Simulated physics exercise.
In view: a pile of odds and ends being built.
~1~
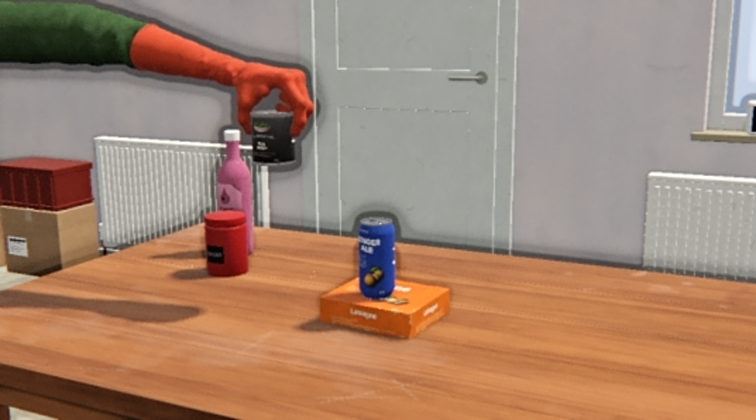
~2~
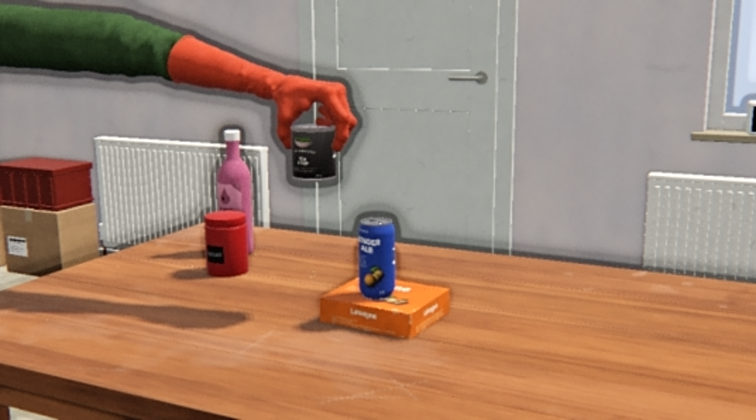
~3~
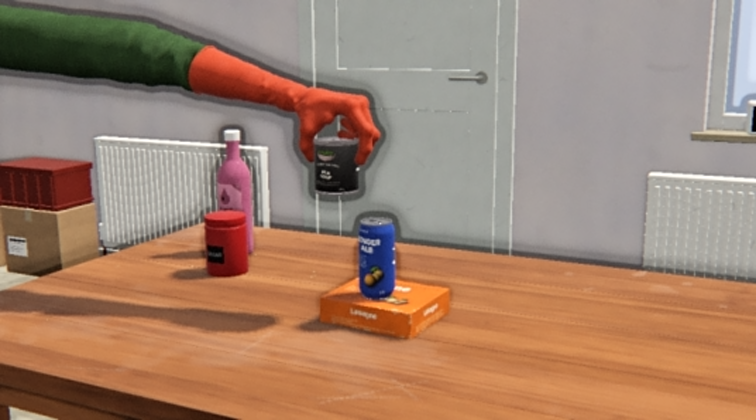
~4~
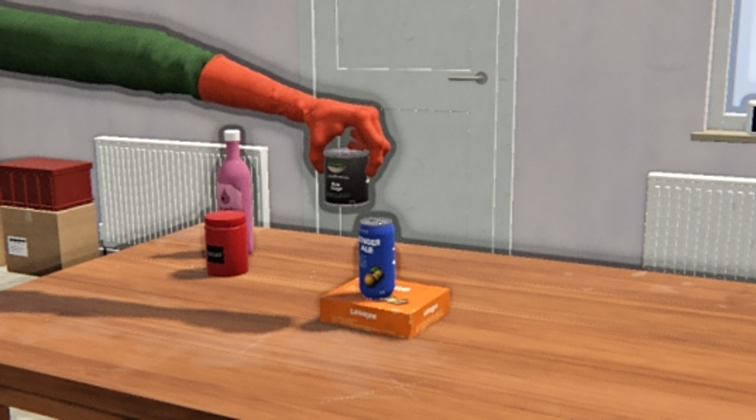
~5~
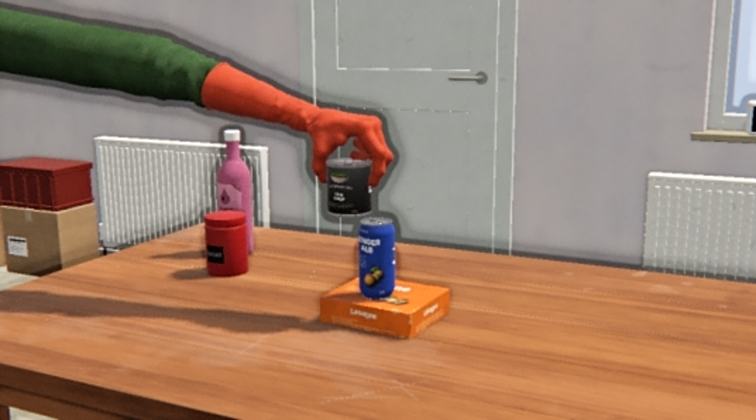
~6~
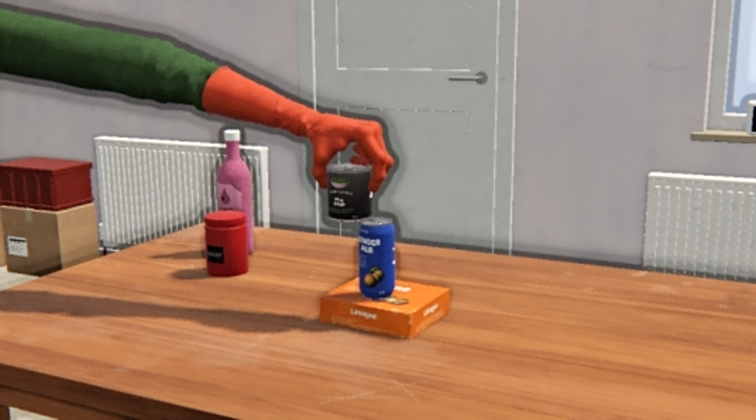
An arm in a green sleeve and red glove reaches in from the left over a wooden table, seen from slightly above in a room with a grey door and radiators. A blue can stands on an orange packet, with a red container and pink bottle to the left. The hand carries a black tin rightward and down, slowing just above the can, while the view stays still.
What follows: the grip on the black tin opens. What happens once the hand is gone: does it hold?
Outcome: The pile gives way.
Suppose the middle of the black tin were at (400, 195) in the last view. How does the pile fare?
Then it gives way.
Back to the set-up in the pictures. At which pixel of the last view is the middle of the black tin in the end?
At about (292, 284).
Then, 0.30 s later than the last frame, black tin now fallen.
Then, 0.50 s later than the last frame, things are still on the move.
Then, 1.70 s later than the last frame, nothing new.
When it is over, fallen, black tin; the other 4 as before. End places, in pixels of the last picture, black tin near (293, 285). The pile loses its balance.
